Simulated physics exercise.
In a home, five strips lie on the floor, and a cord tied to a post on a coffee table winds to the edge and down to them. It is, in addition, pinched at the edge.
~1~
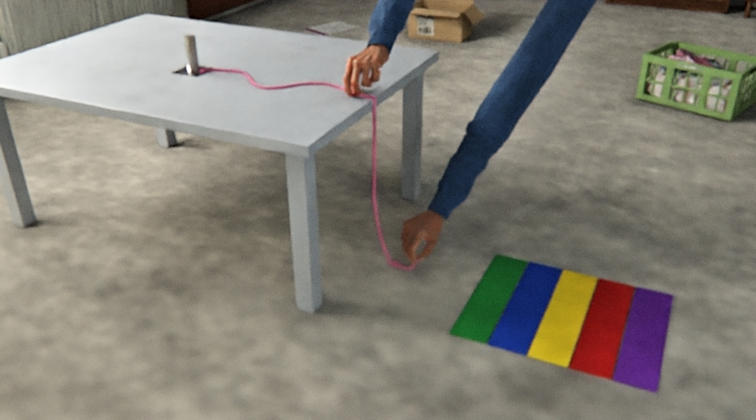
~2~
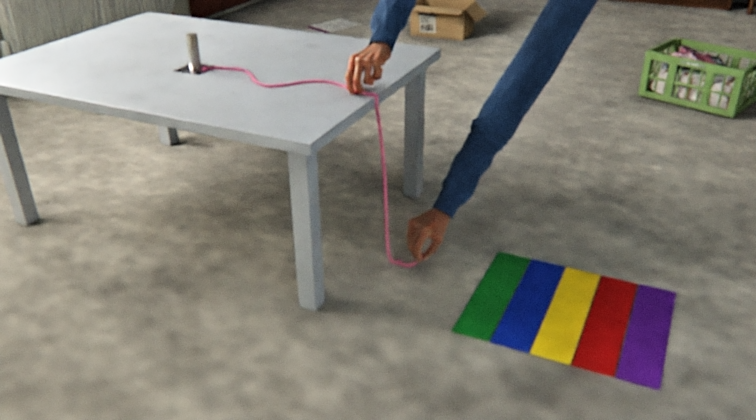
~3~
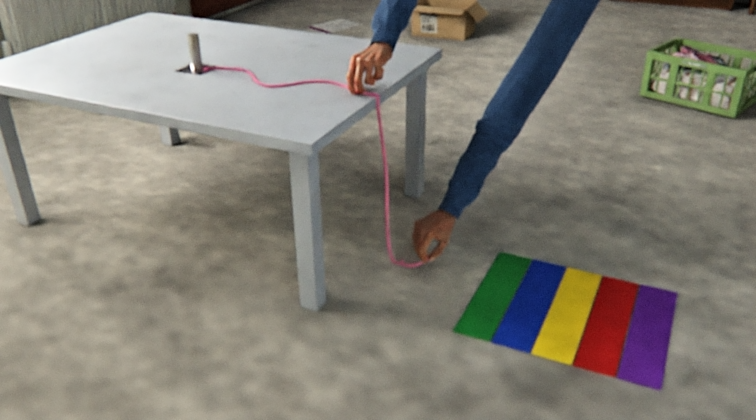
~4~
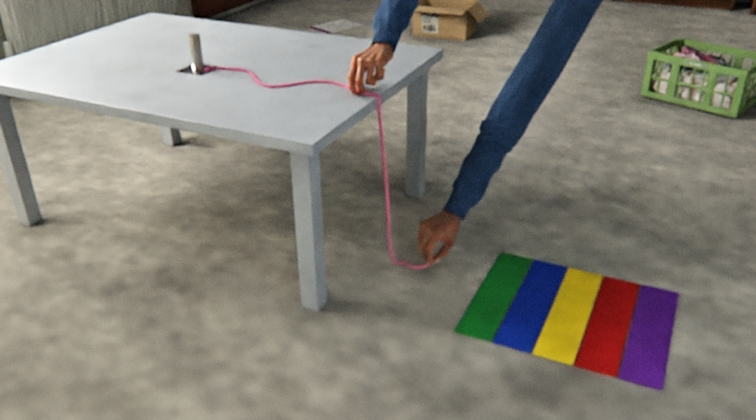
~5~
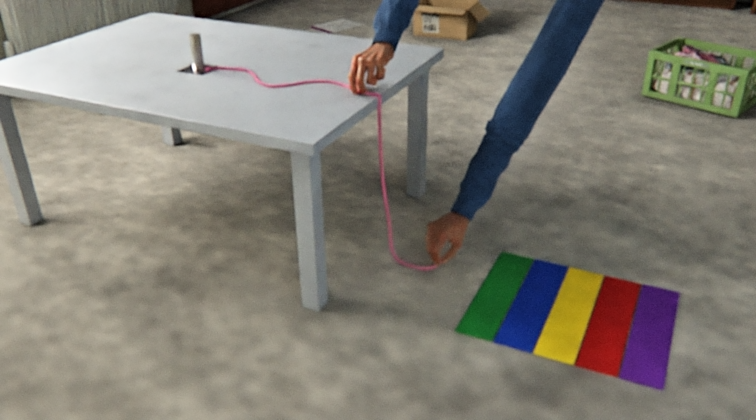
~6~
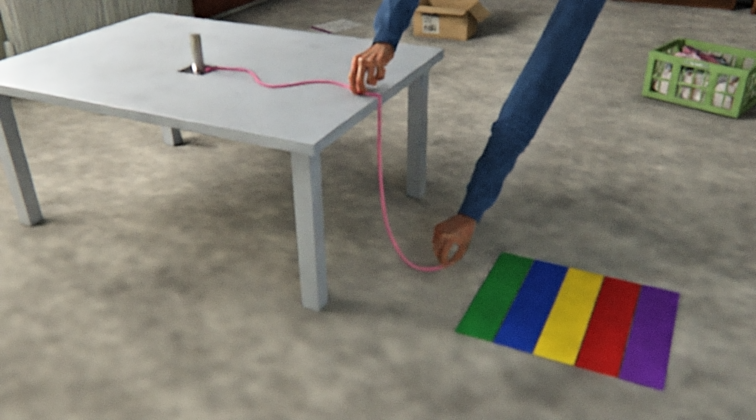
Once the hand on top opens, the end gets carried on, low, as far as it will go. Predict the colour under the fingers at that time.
The yellow one.
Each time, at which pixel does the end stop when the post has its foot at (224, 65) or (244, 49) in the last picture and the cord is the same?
Approx. (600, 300); approx. (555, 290).
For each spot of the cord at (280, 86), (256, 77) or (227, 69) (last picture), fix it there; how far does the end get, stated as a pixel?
First near (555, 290), then near (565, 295), then near (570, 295).
A little later, end near (502, 277); over green.
Next, end near (549, 289); over blue.
When it is tight, end near (578, 296); over yellow. It gets as far as the yellow strip.
